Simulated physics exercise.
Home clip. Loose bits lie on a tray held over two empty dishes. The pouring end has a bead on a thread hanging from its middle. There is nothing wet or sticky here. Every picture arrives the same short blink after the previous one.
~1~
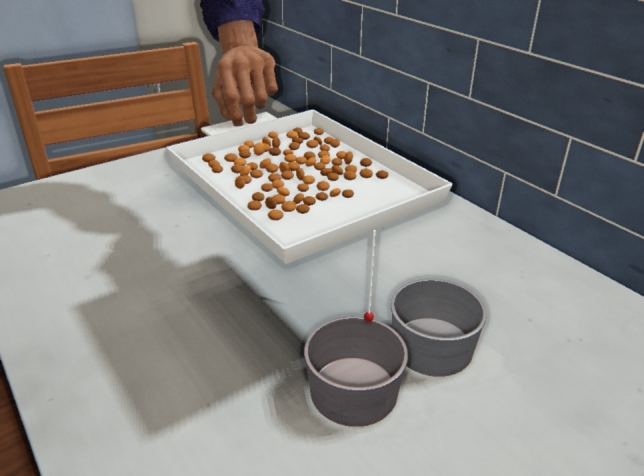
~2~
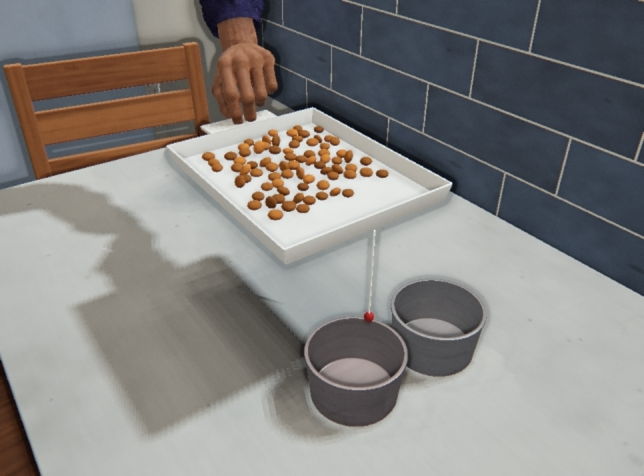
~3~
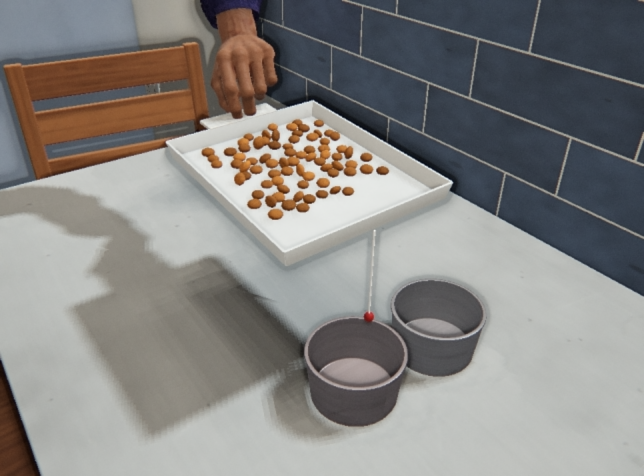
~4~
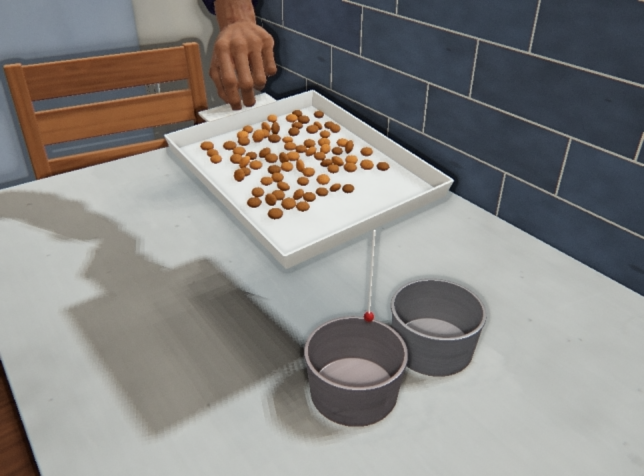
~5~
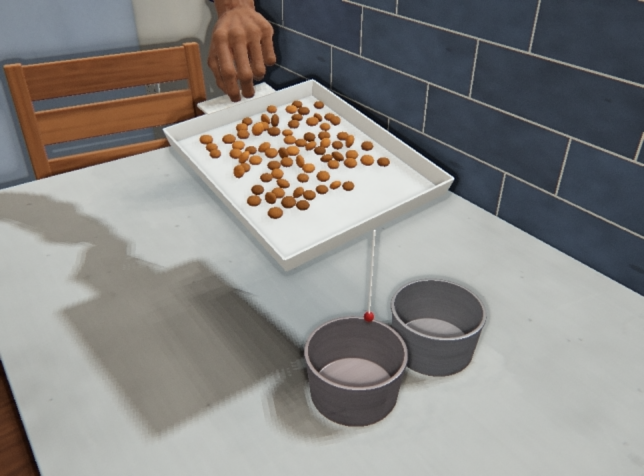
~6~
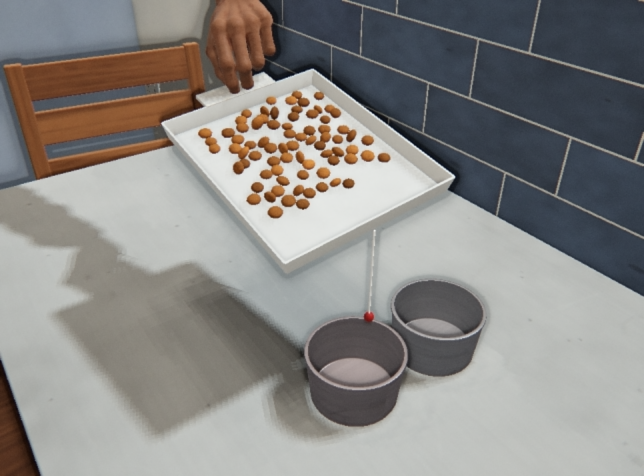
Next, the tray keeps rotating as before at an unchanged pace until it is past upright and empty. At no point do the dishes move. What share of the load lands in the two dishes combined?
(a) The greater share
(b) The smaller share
Answer: B.
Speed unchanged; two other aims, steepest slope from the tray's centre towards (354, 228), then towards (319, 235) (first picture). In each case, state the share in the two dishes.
Near 50 % and, after that, 40 %.
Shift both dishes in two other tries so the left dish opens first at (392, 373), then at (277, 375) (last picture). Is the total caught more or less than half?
In order, they'd catch a minor share, and next a major share.
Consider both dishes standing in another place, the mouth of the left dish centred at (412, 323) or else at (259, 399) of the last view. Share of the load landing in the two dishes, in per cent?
0 %, then 60 %.
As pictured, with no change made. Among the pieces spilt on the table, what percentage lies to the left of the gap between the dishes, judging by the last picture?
About 100 per cent.
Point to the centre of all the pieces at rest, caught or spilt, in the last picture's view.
At about (310, 412), give or take.
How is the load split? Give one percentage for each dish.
Left dish: 30 per cent; right dish: 0 per cent.
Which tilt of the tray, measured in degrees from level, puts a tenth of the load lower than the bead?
Roughly 75°.
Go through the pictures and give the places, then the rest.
In the first picture, corners of the pouring end at (286, 245) and (447, 183), level; middle of the load at (293, 166), bits of cat kibble; left dish at (387, 398); right dish at (469, 350); bead on its thread at (369, 317).
In the second picture, corners of the pouring end at (286, 246) and (447, 183), level; middle of the load at (293, 165).
In the third picture, corners of the pouring end at (286, 248) and (447, 182), tipped barely, lowest at the left corner; middle of the load at (293, 162).
In the fourth picture, corners of the pouring end at (286, 252) and (448, 180), tipped a little, lowest at the left corner; middle of the load at (293, 156).
In the fifth picture, corners of the pouring end at (286, 255) and (448, 178), tipped a little, lowest at the left corner; middle of the load at (293, 151).
In the sixth picture, corners of the pouring end at (286, 259) and (449, 176), tipped a little, lowest at the left corner; middle of the load at (292, 146); left dish at (387, 398); right dish at (469, 350).
Soon, tray tipped steeply; all on the tray.
A while on, tray tipped right over; about half on the tray; a small part in the left dish; about a quarter outside both; about a quarter in the air.
Towards the end, tray tipped past a quarter turn; about a third in the left dish; about two thirds outside both.
Finally, tray tipped past a quarter turn; about a third in the left dish; none in the right dish; about two thirds outside both.
